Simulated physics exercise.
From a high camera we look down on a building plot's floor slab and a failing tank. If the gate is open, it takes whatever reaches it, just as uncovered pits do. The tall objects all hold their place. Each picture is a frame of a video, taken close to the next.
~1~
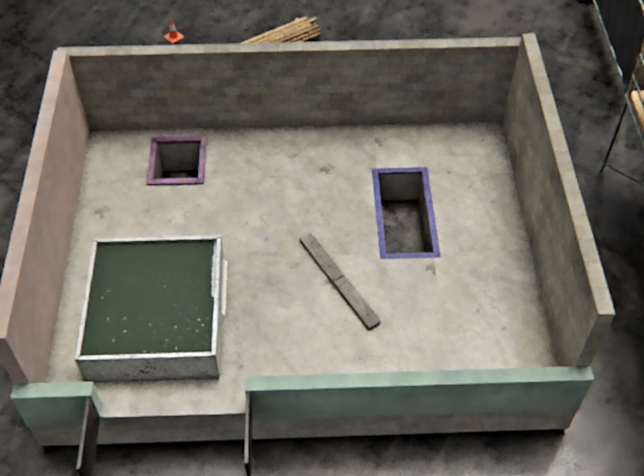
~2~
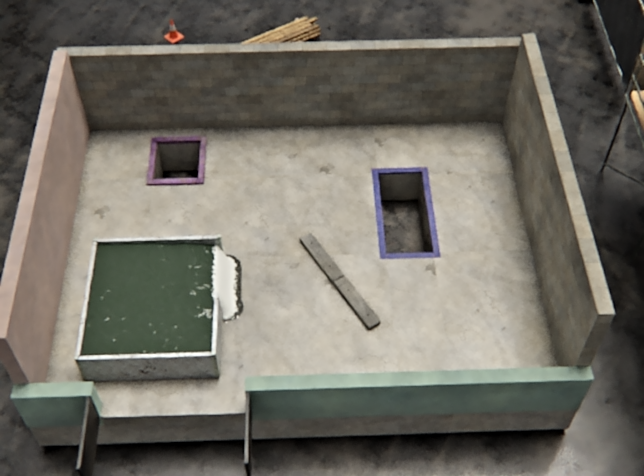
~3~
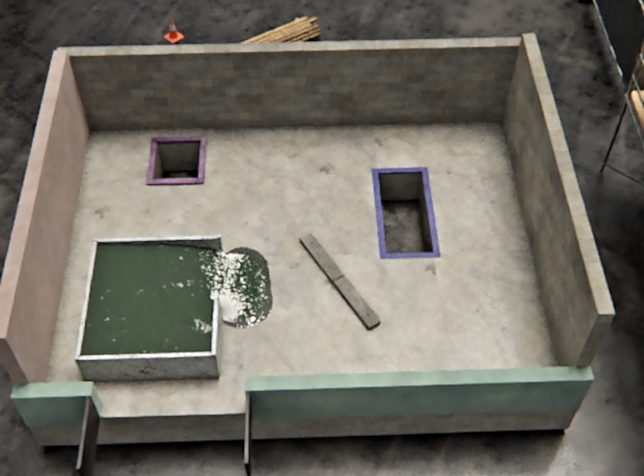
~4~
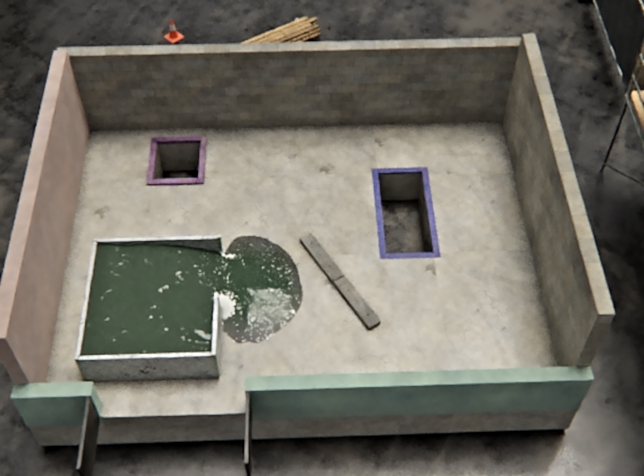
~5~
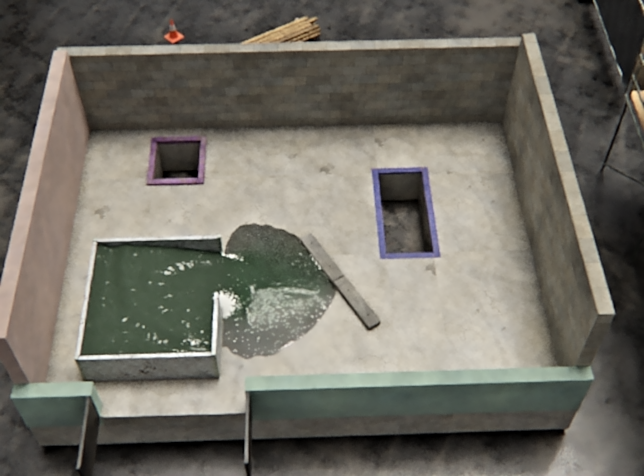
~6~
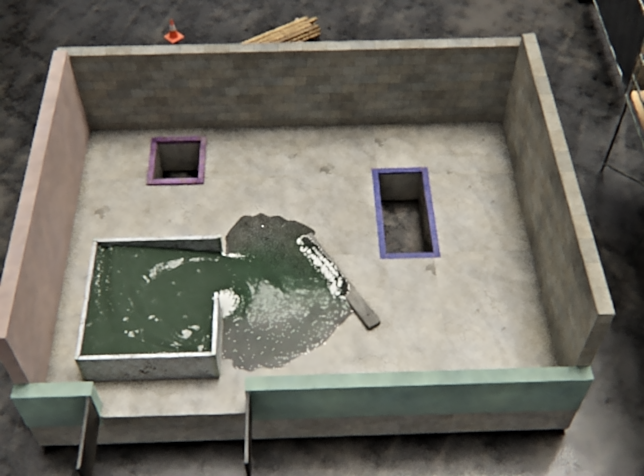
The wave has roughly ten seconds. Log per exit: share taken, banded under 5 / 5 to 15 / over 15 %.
Log - gate: Under 5 %; purple pit: Under 5 %; blue pit: Over 15 %.
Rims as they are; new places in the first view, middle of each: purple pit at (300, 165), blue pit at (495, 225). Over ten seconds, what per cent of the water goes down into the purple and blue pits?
Breakdown: Purple 4%, blue 35%.
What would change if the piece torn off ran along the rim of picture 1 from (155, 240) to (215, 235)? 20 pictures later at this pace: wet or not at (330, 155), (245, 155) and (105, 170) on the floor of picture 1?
Going point by point: Waterlogged, waterlogged, waterlogged.
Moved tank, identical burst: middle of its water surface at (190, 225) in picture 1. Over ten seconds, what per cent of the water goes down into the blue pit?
Within ten seconds roughly 50 percent of the total ends in the blue pit.
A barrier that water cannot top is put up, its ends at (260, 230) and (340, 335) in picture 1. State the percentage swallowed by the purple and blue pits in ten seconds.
The purple pit gets 4 per cent, the blue pit 6 per cent.
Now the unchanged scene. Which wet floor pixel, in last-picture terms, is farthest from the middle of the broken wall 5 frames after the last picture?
Near (432, 326).
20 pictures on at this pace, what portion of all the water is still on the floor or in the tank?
My estimate is some 90 percent.
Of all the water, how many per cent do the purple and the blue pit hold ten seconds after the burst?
Roughly 0 percent first, and 28 percent second.
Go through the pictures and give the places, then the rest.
The first picture shows still water in the open tank at (152, 297).
In the second picture, water pours out at (218, 280) and has run to (231, 260).
In the third picture, the front is at (264, 313), out from the gap at (219, 282).
In the fourth picture, the front is at (296, 303), out from the gap at (219, 282).
In the fifth picture, water pours out at (219, 283) and has run to (330, 293).
In the sixth picture, the front is at (348, 307), out from the gap at (219, 282).
A moment on, water covers 25 % of the floor; the gate 0 %, the purple pit 0 %, the blue pit 0 %.
Next, water covers 45 % of the floor; the gate 0 %, the purple pit 0 %, the blue pit 4 %.
Then, water covers 50 % of the floor; the gate 0 %, the purple pit 0 %, the blue pit 11 %.
Later, water covers 70 % of the floor; the gate 0 %, the purple pit 0 %, the blue pit 16 %.
In the end, water covers 75 % of the floor; the gate 1 %, the purple pit 0 %, the blue pit 28 %.
